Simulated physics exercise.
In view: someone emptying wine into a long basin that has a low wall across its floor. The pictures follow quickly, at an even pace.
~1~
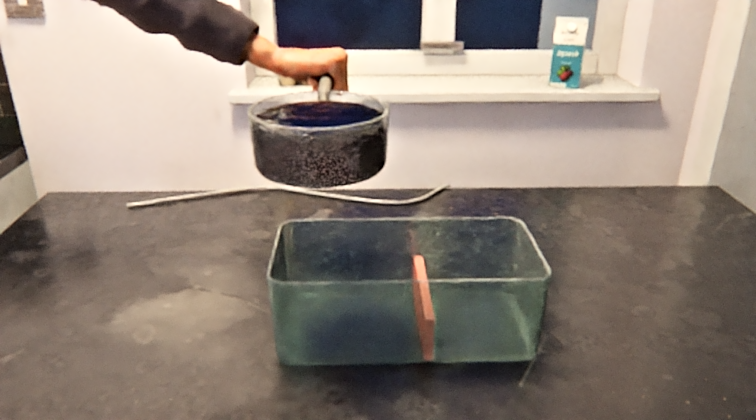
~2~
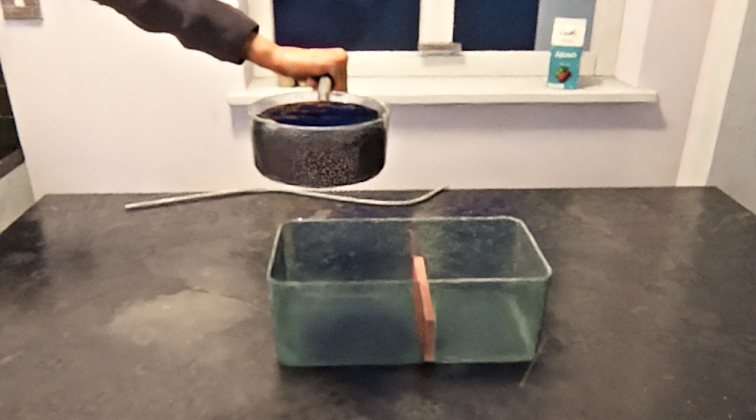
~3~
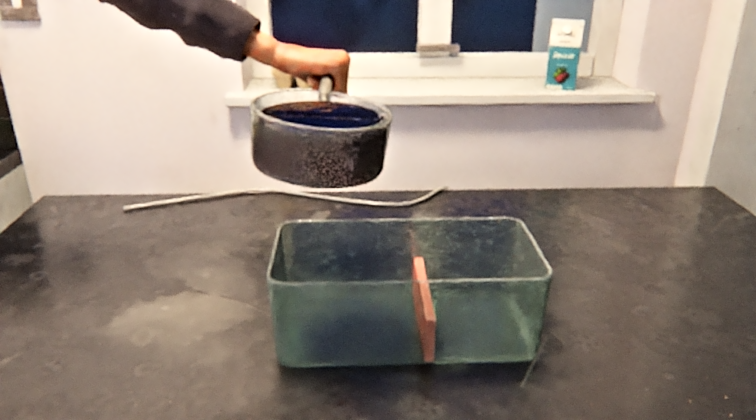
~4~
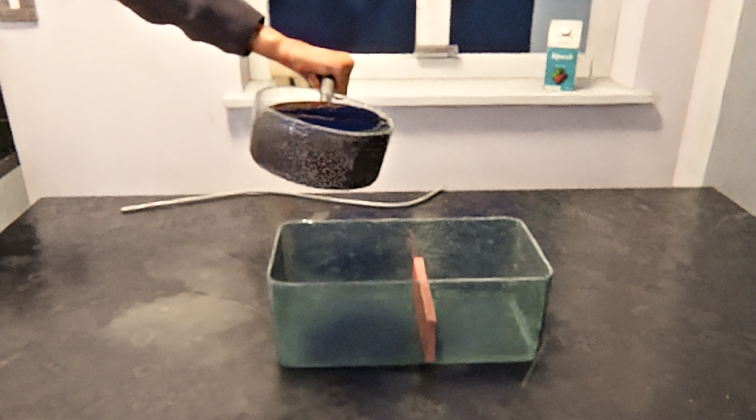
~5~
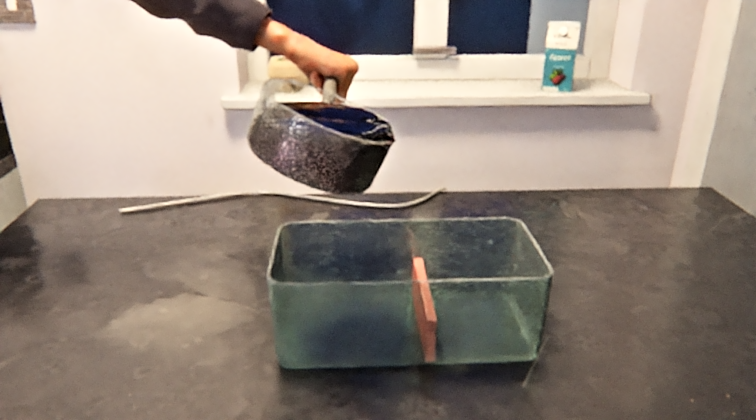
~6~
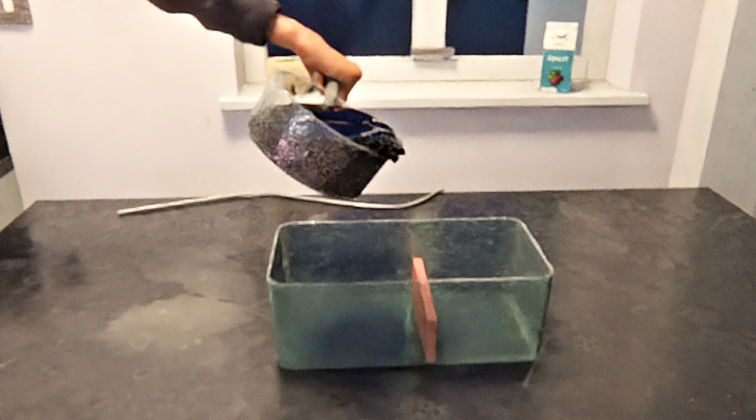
In this clip, a hand holds a round, dark pot of dark liquid above a long glass basin divided by a low reddish wall, then tilts it progressively to the right until some liquid starts coming over its right rim.
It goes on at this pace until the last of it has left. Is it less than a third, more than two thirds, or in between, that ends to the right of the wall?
In the end from a third to two thirds is right of the wall.
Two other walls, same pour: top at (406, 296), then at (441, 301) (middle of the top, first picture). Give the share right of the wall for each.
In turn 60 and 30 in a hundred.
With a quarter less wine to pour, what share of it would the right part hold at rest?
Roughly 30 in a hundred.
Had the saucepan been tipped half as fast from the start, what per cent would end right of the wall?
It comes to 65 per cent or so.
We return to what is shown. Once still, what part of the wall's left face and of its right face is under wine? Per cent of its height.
Near 30 on the left, 40 on the right.
A moment on, the saucepan is tipped right over and 16 per cent is still to pour, 9 is left of the wall and 33 right of it.
Next, the saucepan is tipped right over and 3 per cent is still to pour, 46 is left of the wall and 40 right of it.
Then the saucepan is tipped right over and 0 per cent is still to pour, 52 is left of the wall and 42 right of it.
Later the saucepan is tipped right over and 0 per cent is still to pour, 54 is left of the wall and 43 right of it.
At rest 54 per cent lies left of the wall, 43 right of it and 3 outside.
